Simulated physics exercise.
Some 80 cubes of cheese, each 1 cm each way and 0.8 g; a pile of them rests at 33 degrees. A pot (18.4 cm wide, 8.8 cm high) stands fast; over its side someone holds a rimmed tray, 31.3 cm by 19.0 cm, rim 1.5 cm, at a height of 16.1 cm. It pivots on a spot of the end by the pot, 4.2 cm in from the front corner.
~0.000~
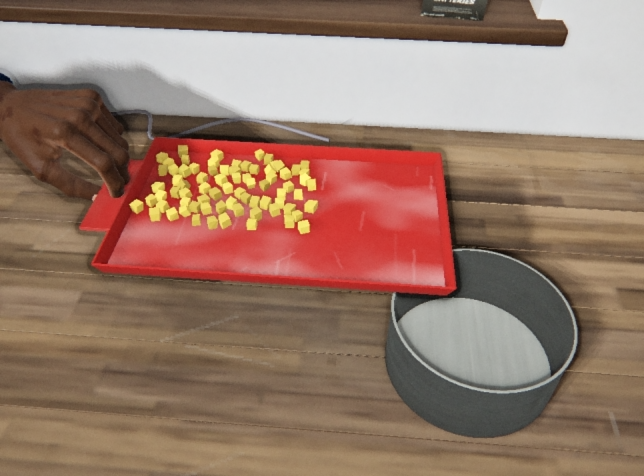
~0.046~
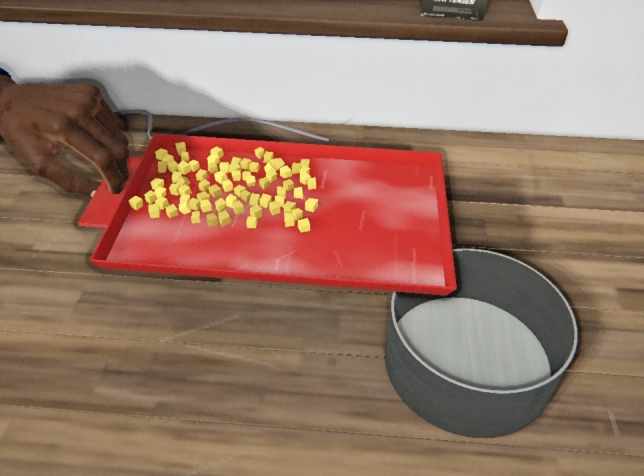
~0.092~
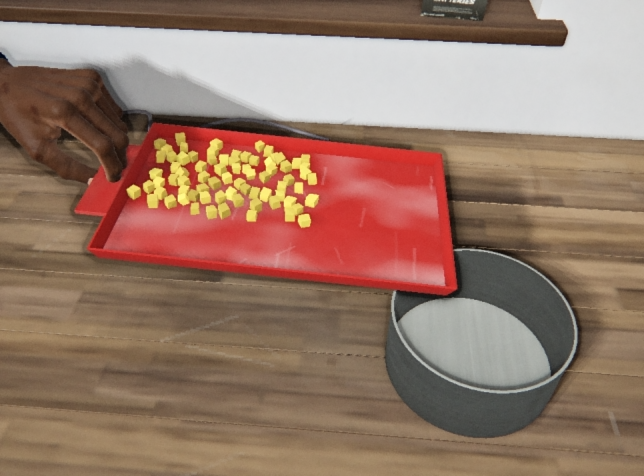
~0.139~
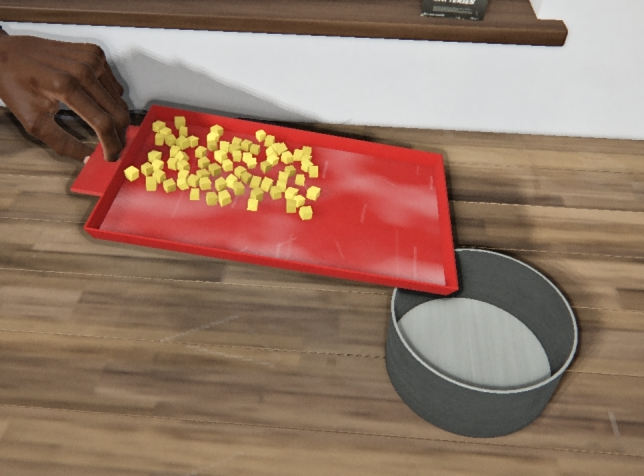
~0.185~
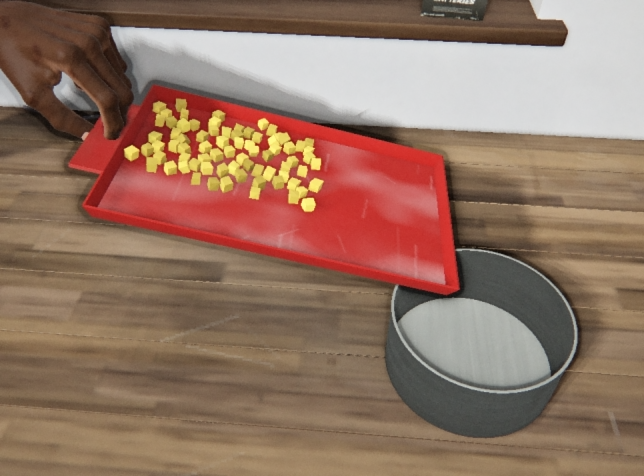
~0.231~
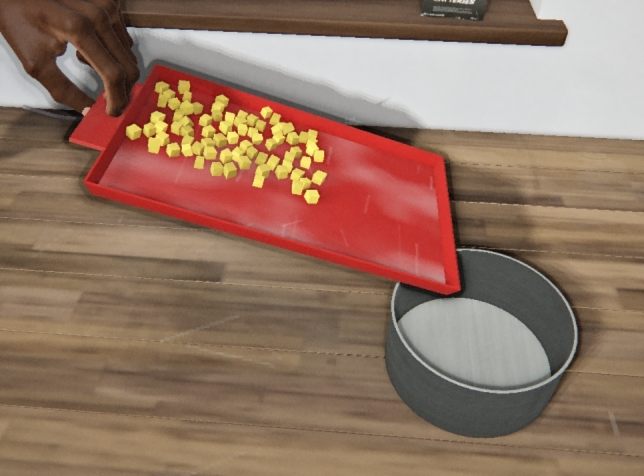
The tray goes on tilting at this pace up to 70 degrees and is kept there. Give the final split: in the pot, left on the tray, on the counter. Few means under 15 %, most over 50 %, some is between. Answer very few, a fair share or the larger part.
Pot: A fair share, tray: Very few, counter: The larger part.
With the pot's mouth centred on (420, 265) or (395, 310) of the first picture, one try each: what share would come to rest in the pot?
Some 30 and 0 per cent.
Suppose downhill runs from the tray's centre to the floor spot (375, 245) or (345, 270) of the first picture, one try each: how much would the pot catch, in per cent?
Some 80 and 50 per cent.
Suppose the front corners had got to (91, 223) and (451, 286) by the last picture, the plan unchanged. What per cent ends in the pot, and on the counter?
Pot 75, counter 10.
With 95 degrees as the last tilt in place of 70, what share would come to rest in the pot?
In that case some 35 per cent.
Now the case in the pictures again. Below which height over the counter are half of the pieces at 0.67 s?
About 26 cm.
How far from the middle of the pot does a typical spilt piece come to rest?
About 26 cm.
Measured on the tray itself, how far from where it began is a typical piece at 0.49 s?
Some 1 cm.
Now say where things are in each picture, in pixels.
Tray tilt 0 degrees, front corners at (99, 260) and (449, 283); middle of the pieces at (228, 188); pot at (483, 313), in the first picture.
Tray tilt 1 degrees, front corners at (98, 257) and (449, 283); middle of the pieces at (227, 186), in the second picture.
Tray tilt 4 degrees, front corners at (96, 245) and (450, 283), lowest corner right back; middle of the pieces at (227, 178), in the third picture.
Tray tilt 8 degrees, front corners at (93, 225) and (451, 283), lowest corner right back; middle of the pieces at (227, 165), in the fourth picture.
Tray tilt 13 degrees, front corners at (92, 203) and (453, 283), lowest corner right back; middle of the pieces at (229, 152), in the fifth picture.
Tray tilt 17 degrees, front corners at (93, 180) and (454, 284), lowest corner right back; middle of the pieces at (233, 138); pot at (483, 313). The tray's pace is about 100 degrees a second, in the sixth picture.
Then, at 0.49 s, tilt 43 degrees; the tray holds 100 %, the pot 0 %.
Then, at 0.67 s, tilt 62 degrees; the tray holds 100 %, the pot 0 %.
After 0.96 s, tilt 70 degrees; the tray holds 5 %, the pot 35 %.
By 2.4 s all is still; pot 35 %, tray 5 %, counter 55 %.
